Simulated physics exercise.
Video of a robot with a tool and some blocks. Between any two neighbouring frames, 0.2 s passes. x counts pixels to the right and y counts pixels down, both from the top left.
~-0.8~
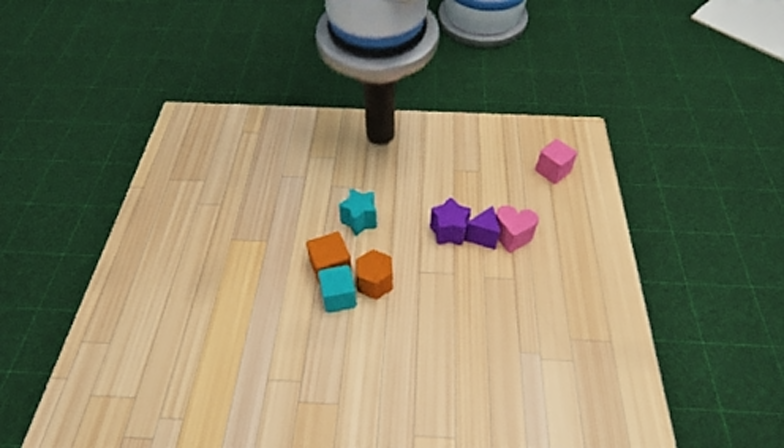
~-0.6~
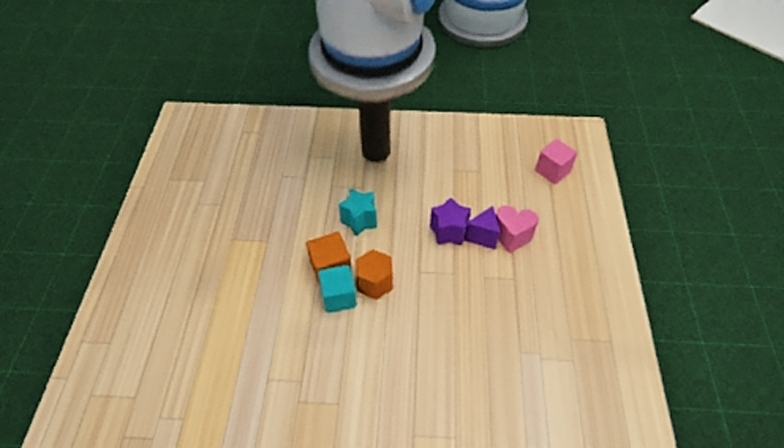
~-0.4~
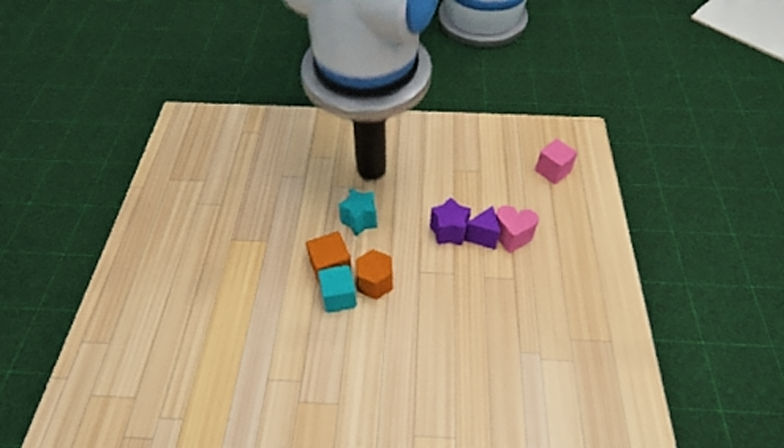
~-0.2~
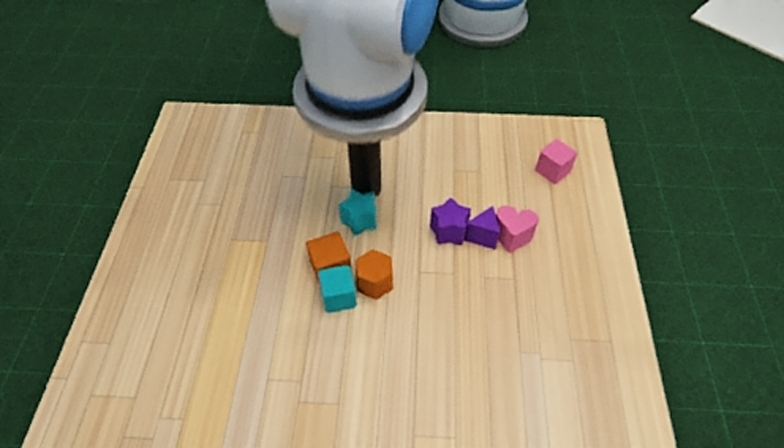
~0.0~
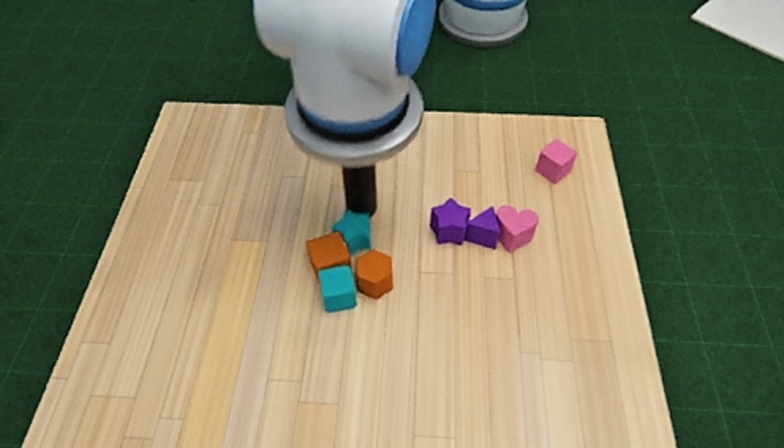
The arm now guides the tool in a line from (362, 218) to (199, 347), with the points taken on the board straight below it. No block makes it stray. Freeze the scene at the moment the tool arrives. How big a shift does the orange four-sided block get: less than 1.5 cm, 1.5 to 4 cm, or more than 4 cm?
Once the path is done, the orange four-sided block lies more than 4 cm from its present place.
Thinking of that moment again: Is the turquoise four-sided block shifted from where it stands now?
Yes - that is the case.
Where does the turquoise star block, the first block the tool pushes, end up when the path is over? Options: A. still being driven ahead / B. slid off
(B)
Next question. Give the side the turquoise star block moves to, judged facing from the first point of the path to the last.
It is displaced to the left.
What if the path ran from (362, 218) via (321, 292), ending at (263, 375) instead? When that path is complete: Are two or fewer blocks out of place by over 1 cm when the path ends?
My answer is no.
On the path given first. One third of the way, tool at (311, 248); orange four-sided block at (289, 298), turned 30° anticlockwise; turquoise four-sided block at (335, 297), turned 40° anticlockwise; turquoise star block at (308, 268), turned 15° anticlockwise.
Two thirds of the way, tool at (256, 292); orange four-sided block at (276, 342), turned 70° anticlockwise; turquoise four-sided block at (335, 297), turned 45° anticlockwise; turquoise star block at (271, 307), turned 55° anticlockwise.
At the end, tool at (193, 338); orange four-sided block at (277, 348), turned 85° anticlockwise; turquoise four-sided block at (335, 297), turned 45° anticlockwise; turquoise star block at (259, 314), turned 80° anticlockwise; orange six-sided block not moved.
